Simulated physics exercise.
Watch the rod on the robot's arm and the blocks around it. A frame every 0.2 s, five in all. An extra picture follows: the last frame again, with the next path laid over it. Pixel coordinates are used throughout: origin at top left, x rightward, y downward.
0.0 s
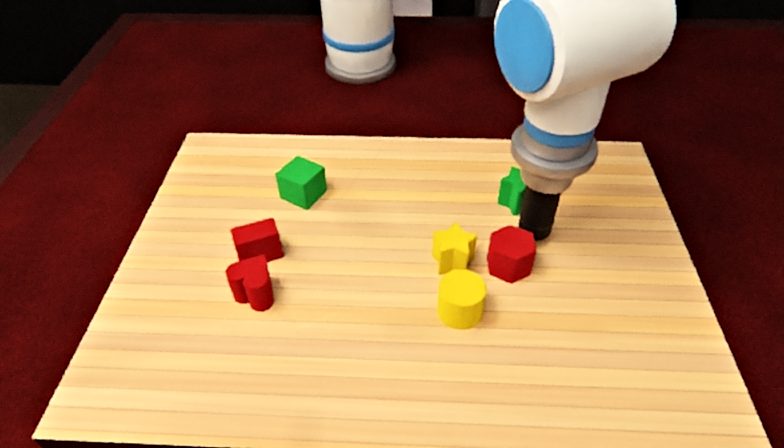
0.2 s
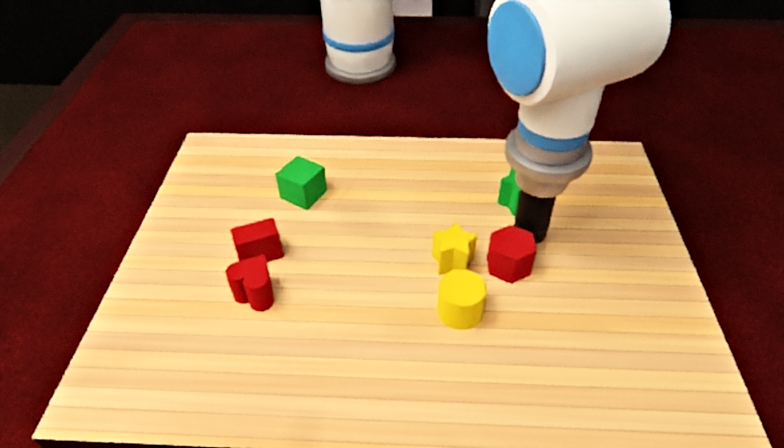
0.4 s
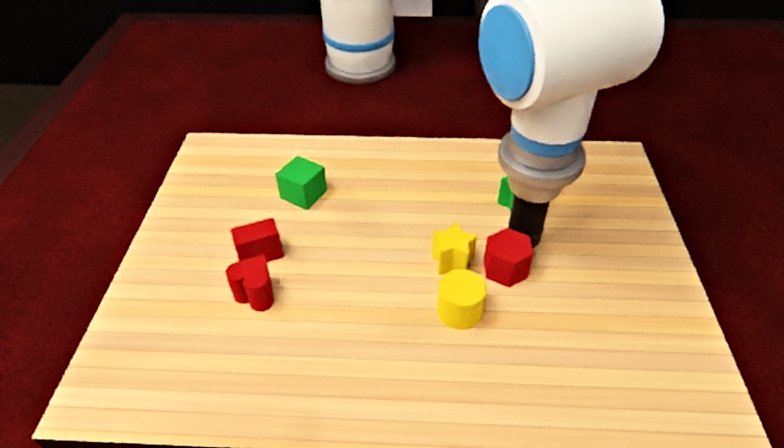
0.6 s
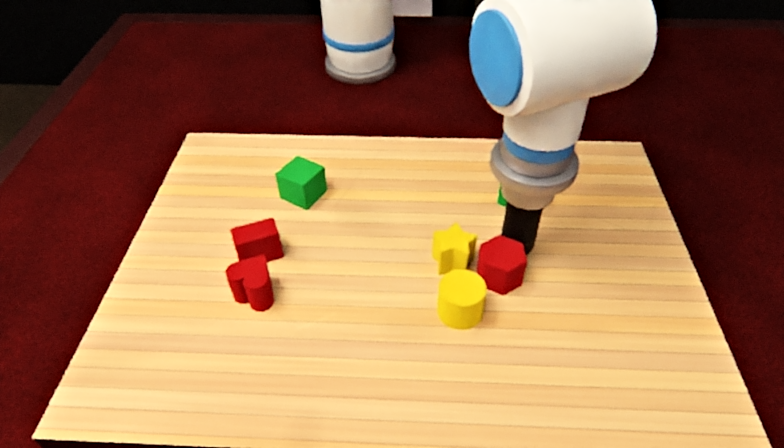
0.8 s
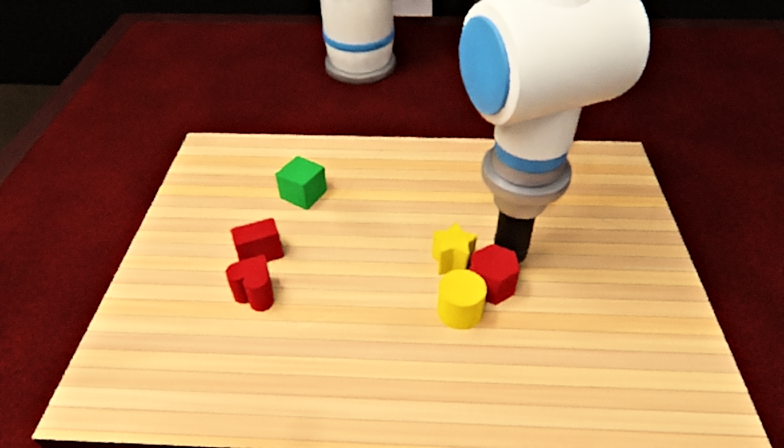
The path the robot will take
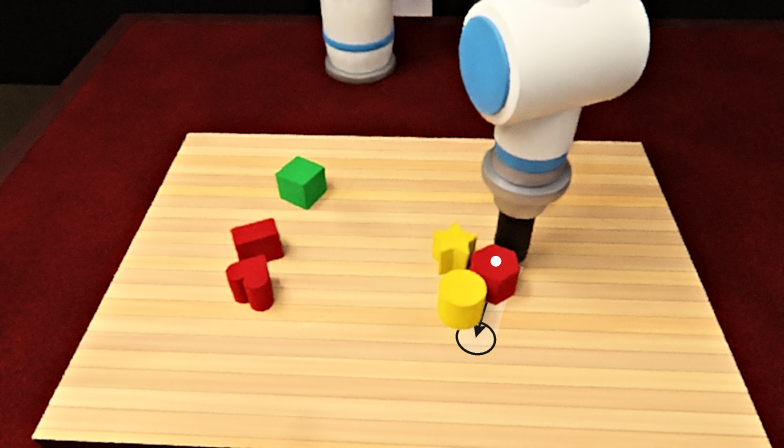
A robot arm's black rod pushes the red hexagon down and left beside the yellow blocks.
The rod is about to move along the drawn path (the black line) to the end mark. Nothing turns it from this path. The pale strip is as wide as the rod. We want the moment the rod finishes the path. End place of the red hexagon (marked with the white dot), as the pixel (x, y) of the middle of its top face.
By then it is at (440, 332).
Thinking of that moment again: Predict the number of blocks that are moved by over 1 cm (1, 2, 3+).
It moves two blocks.
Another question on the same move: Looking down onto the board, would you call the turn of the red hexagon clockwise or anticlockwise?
Direction: Clockwise.
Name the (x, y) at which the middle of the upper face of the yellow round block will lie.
At the end it should sit near (390, 338).
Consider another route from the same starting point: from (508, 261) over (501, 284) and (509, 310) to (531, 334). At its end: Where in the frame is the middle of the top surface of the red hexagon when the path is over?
When the path ends, it will be at (475, 297).
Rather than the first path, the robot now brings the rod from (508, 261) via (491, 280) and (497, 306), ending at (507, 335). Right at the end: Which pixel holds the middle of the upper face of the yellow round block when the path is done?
(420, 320)
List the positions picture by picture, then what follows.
The first frame shows tip of the rod at (534, 230), middles of tops, yellow star at (455, 238), yellow round block at (463, 287), red hexagon at (513, 241).
The second frame shows rod at (529, 233), nothing pushed.
The third frame shows rod at (523, 238), red hexagon at (510, 244).
The fourth frame shows rod at (517, 245), red hexagon at (504, 252).
The fifth frame shows rod at (510, 253), yellow star at (455, 238), yellow round block at (463, 287), red hexagon at (496, 261).
The line goes from (508, 261) via (495, 284) and (484, 309), ending at (476, 338); the dot is on the red hexagon.
The first path, step by step. One third of the way, rod at (496, 277); yellow round block at (439, 307); red hexagon at (474, 283), turned 20° clockwise.
Two thirds of the way, rod at (486, 301); yellow round block at (414, 325); red hexagon at (456, 306), turned 35° clockwise.
At the end, rod at (477, 330); yellow star unmoved; yellow round block at (390, 338); red hexagon at (440, 332), turned 55° clockwise.
